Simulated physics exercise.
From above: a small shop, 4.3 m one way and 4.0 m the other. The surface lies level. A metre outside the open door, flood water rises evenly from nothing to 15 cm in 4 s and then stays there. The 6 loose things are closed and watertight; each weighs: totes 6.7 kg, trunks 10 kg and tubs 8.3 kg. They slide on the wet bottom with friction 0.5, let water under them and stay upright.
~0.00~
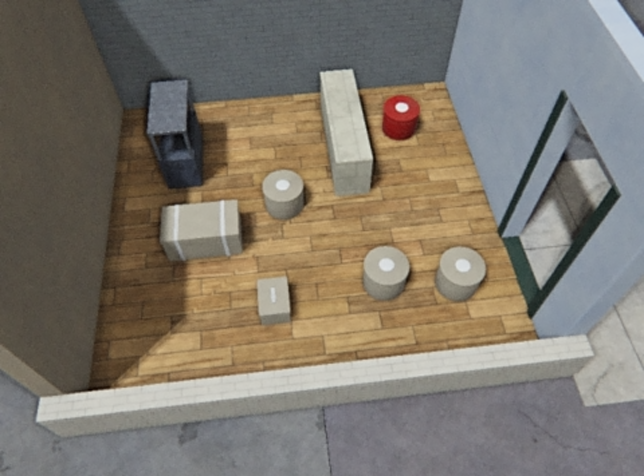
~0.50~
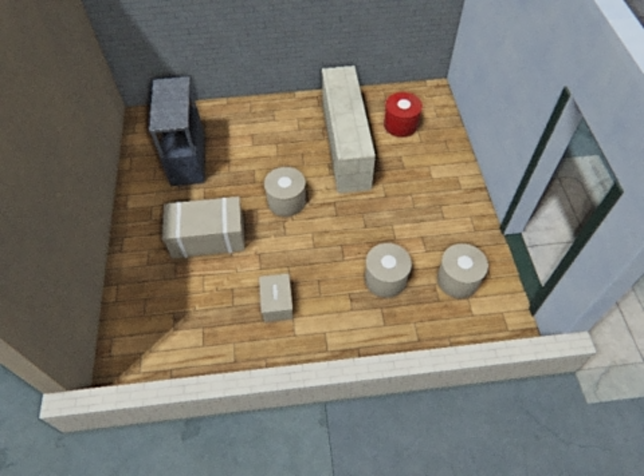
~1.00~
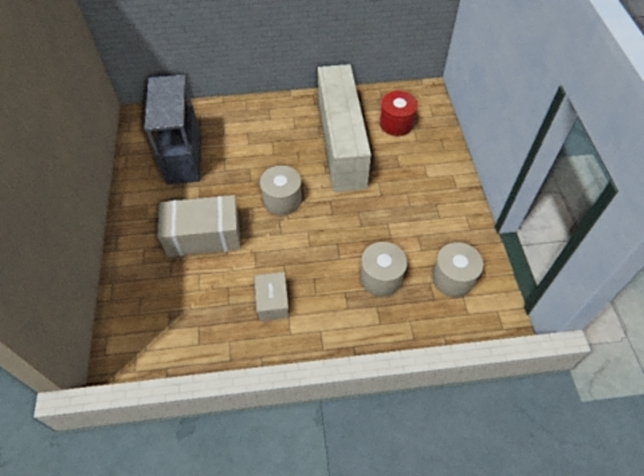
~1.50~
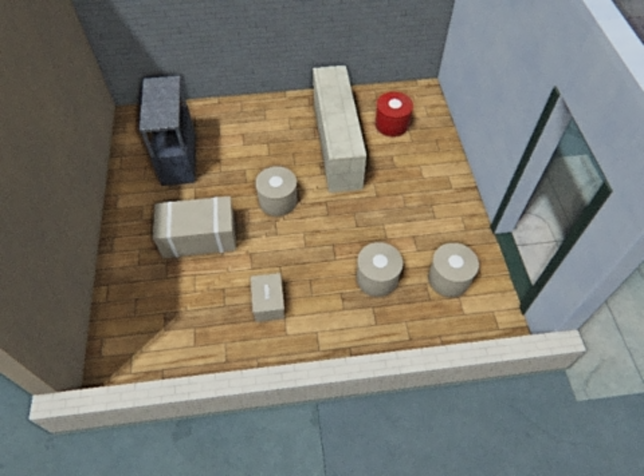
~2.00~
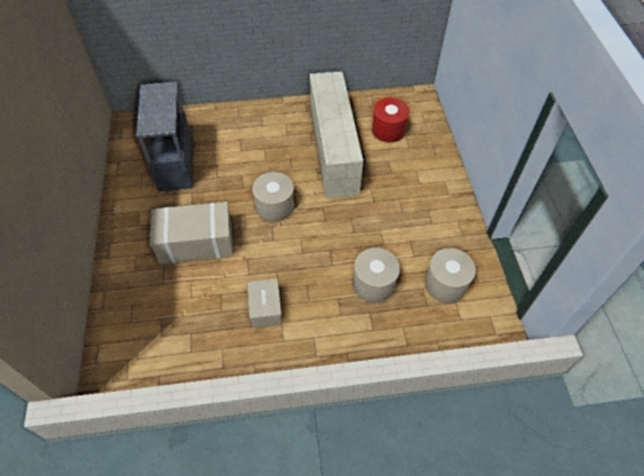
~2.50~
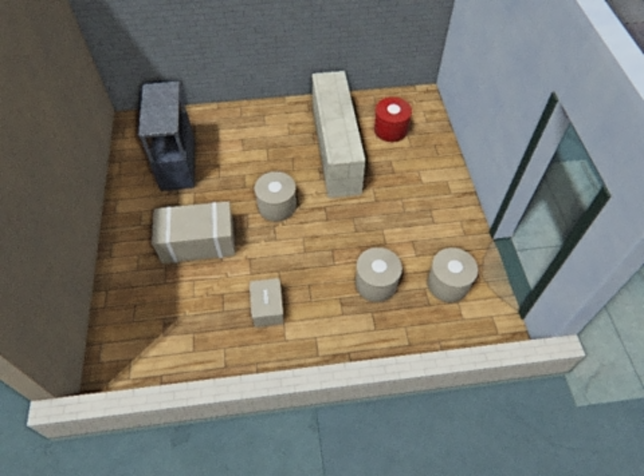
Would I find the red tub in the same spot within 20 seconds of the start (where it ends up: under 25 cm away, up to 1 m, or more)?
Red tub stays put.
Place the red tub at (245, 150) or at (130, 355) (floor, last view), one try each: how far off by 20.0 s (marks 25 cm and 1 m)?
In that order: It travels far; it travels far.
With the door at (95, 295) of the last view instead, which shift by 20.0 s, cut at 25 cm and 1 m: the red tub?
Then the red tub slides a little.
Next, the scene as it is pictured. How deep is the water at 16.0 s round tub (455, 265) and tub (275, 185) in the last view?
About 9 and 7 cm.
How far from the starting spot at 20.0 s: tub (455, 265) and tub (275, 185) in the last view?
In turn: 300 cm, 40 cm.
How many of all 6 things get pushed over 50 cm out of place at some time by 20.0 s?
4 of them.
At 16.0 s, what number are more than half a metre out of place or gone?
4 of them.
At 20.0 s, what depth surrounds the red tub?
About 4 cm.
After 4.0 s the red tub is near (394, 110), 0.0 m from its start, aground; 0 afloat.
After 9.0 s the red tub is near (394, 110), 0.0 m from its start, aground; 0 afloat.
After 16.0 s the red tub is near (394, 110), 0.0 m from its start, aground; 5 afloat.
After 20.0 s the red tub is near (394, 110), 0.0 m from its start, aground; 5 afloat.
